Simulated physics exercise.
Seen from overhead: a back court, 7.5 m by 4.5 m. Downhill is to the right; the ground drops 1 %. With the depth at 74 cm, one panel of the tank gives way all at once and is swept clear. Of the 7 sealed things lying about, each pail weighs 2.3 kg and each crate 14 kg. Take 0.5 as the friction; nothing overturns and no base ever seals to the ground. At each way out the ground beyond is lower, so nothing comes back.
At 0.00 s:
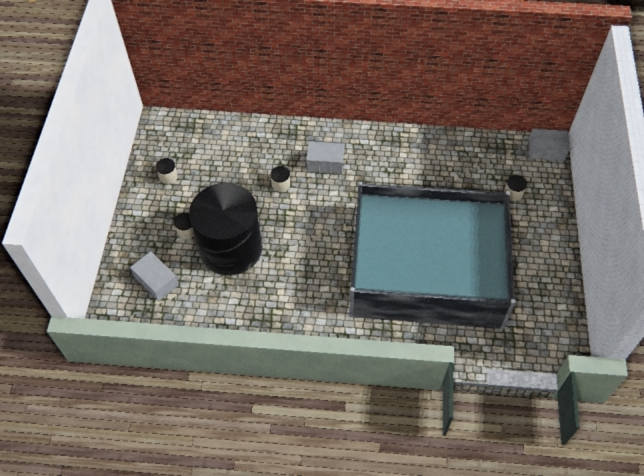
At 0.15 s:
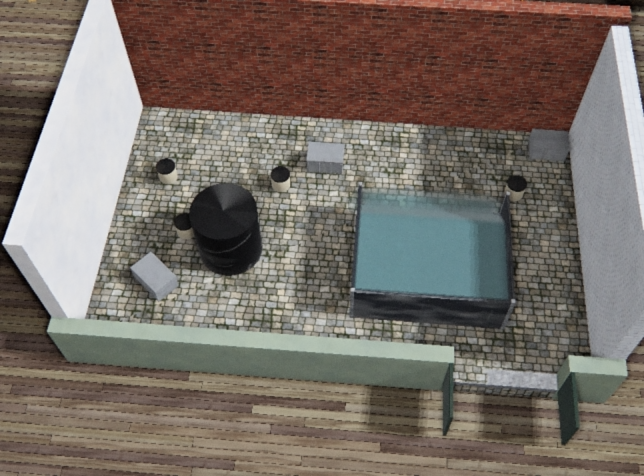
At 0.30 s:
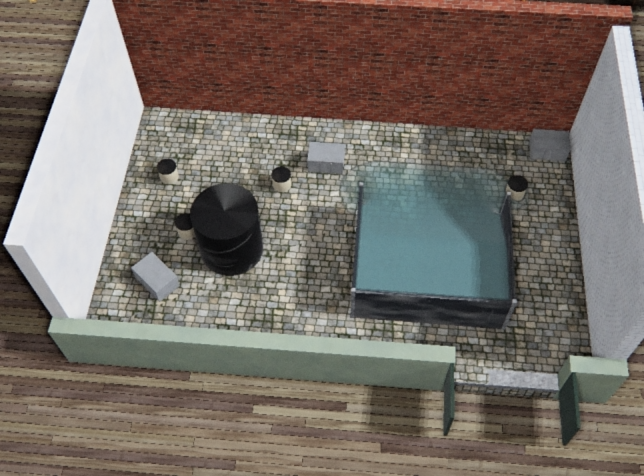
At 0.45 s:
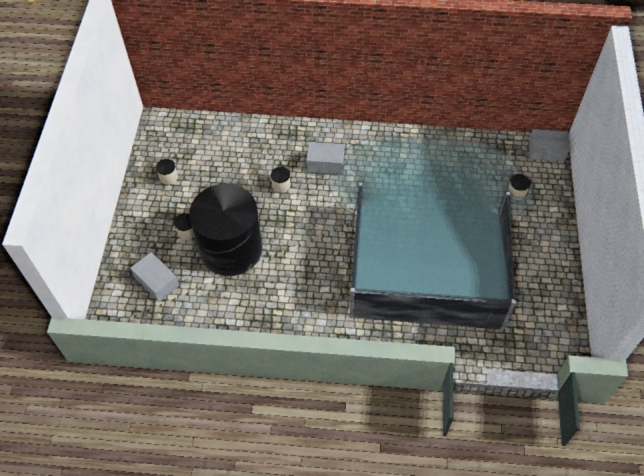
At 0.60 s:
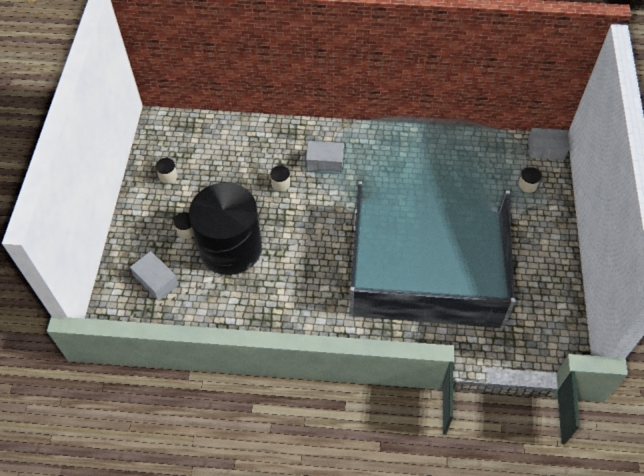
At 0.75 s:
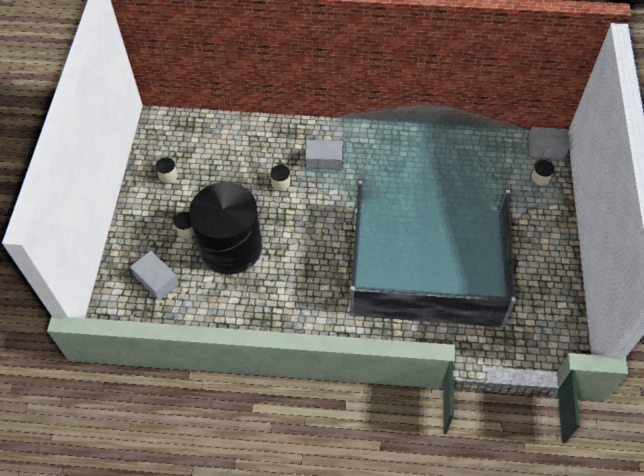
In this clip, the far wall of a dark tank in a walled, stone-paved court disappears and water spreads across the paving to the brick wall, while a nearby small pail shifts a short way right.
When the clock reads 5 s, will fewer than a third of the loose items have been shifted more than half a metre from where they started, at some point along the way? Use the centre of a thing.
My guess is the top band, two thirds and up.
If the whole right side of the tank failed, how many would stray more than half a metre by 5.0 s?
The answer then is 4.
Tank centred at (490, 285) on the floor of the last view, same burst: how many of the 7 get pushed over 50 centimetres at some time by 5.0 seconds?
Result: 6 of them.
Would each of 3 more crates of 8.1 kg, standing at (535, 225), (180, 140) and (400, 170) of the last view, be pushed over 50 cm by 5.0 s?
First exceeds it, second exceeds it, third exceeds it.
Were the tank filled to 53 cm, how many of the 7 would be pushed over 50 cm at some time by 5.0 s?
That would make 6 of them.
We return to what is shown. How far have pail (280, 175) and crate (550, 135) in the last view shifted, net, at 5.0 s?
250 cm, washed out.
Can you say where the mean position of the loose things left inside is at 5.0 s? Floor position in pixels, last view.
Around (192, 294).
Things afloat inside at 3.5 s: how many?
At that time the total is 4.
After 1.1 s 1 of 7 are over 50 cm from their spots; 1 afloat.
After 2.2 s 3 of 7 are over 50 cm from their spots; 2 afloat.
After 3.5 s 6 of 7 are over 50 cm from their spots; 4 afloat.
After 5.0 s 6 of 7 are over 50 cm from their spots, and 6 have been at some point; 2 afloat.
